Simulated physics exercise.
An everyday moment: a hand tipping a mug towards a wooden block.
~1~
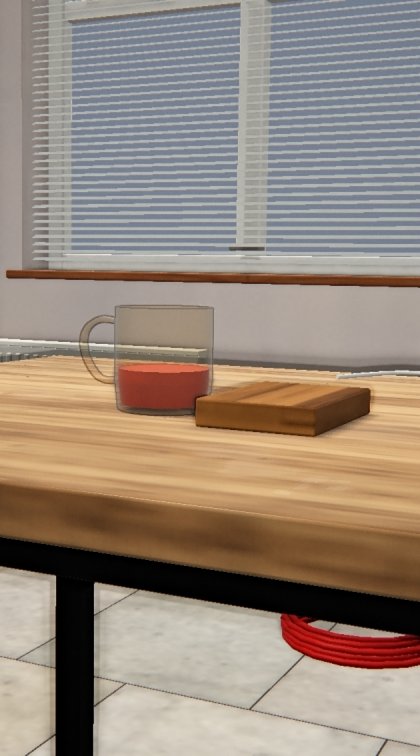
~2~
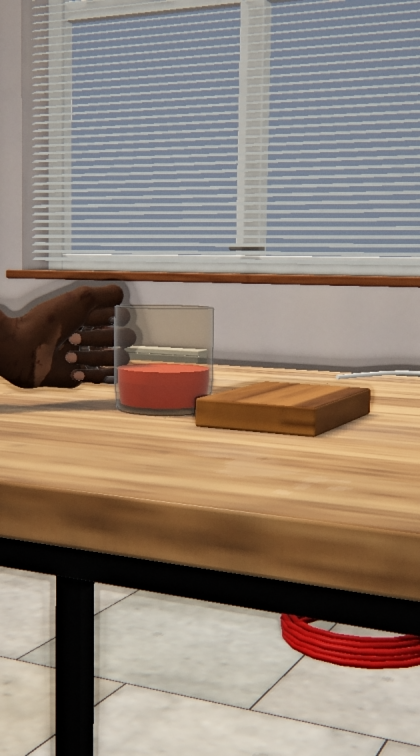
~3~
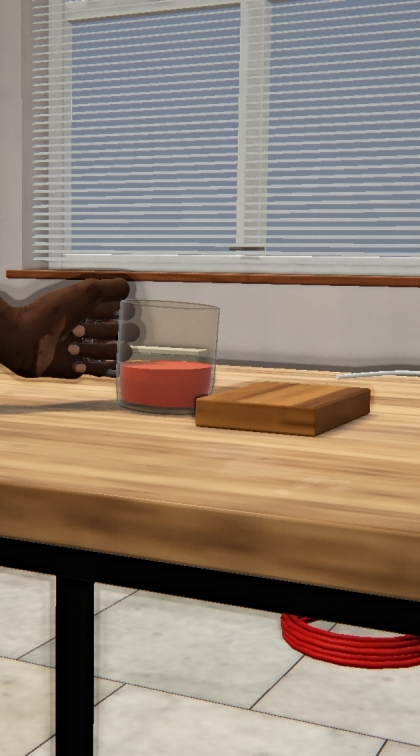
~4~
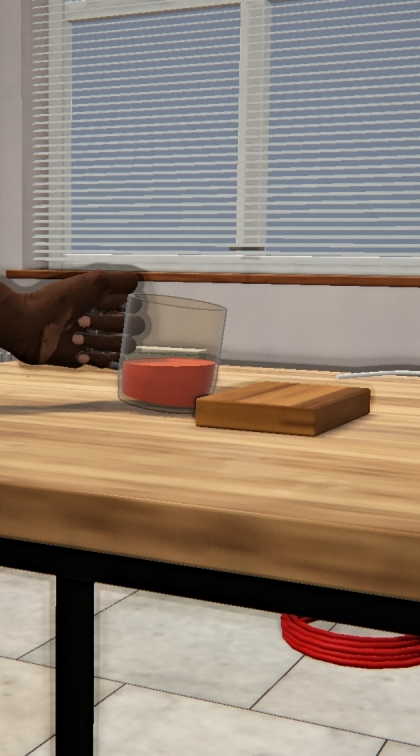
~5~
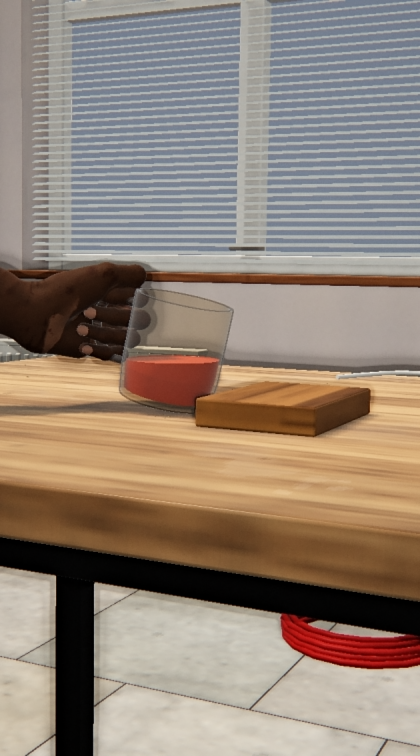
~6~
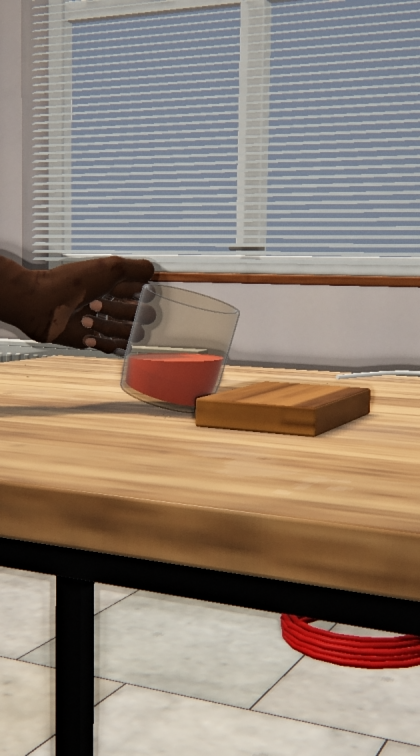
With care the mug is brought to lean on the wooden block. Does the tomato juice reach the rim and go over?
At that lean the mug stays dry outside.
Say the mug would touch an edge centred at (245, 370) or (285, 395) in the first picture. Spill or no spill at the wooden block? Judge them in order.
As listed: Is safe, loses some.
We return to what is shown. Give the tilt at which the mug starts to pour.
Roughly 55°.
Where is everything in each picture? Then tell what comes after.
It stands upright; mug (164, 355) about a third full, in the first frame.
A hand takes hold; mug about a third full, surface at (164, 369); wooden block (287, 406), in the second frame.
On the way over; mug (167, 352) about a third full, in the third frame.
It is leaning; mug about a third full, surface at (170, 363); wooden block (287, 406), in the fourth frame.
Tipping on its foot; mug (176, 347) about a third full, in the fifth frame.
The top moves towards the wooden block; mug about a third full, surface at (176, 359); wooden block (287, 406), in the sixth frame.
Next, the mug leans by about 30°; its rim is dry.
After that, the mug leans by about 40°; its rim is dry.
Finally, the mug leans by about 45°, against the wooden block; its rim is dry.
